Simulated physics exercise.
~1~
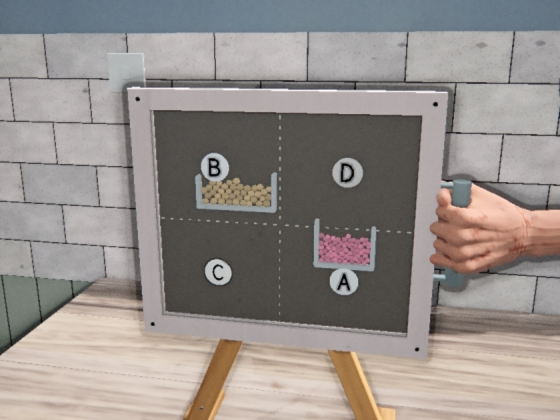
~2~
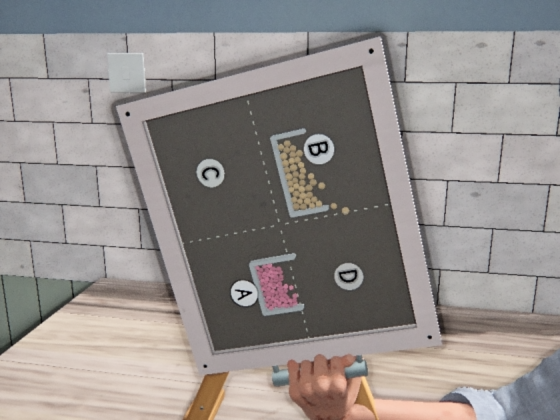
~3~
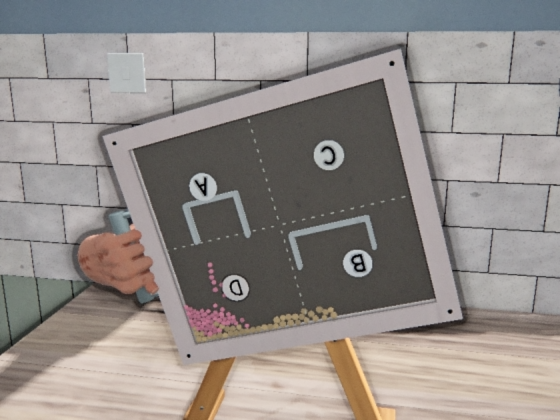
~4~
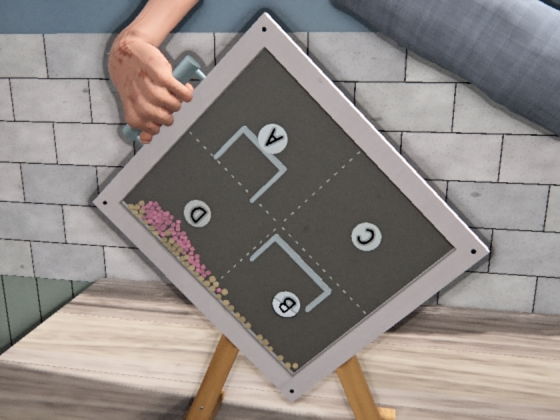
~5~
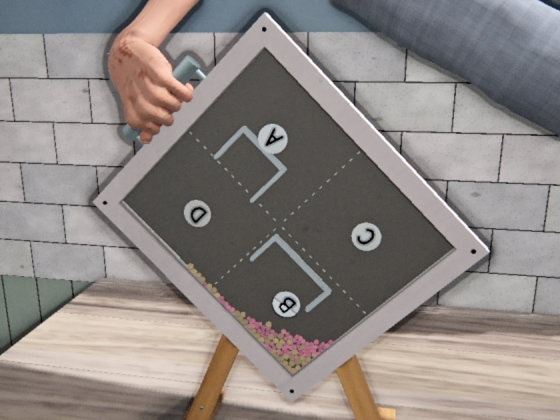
To begin with, a framed, see-through box stands upright on a wooden easel, with tan beans in a tray in quarter B and smaller pink ones in a tray in quarter A. A hand on the side handle turns the box clockwise, tipping both trays sideways as a few tan beans spill. As it goes upside down, the trays empty and the beans gather along the lower edge, mostly in D. The hand turns it further, leaving one corner lowest, and the beans slide down the slanting edge. They end mixed near that corner, mostly in B, with a few left in D.
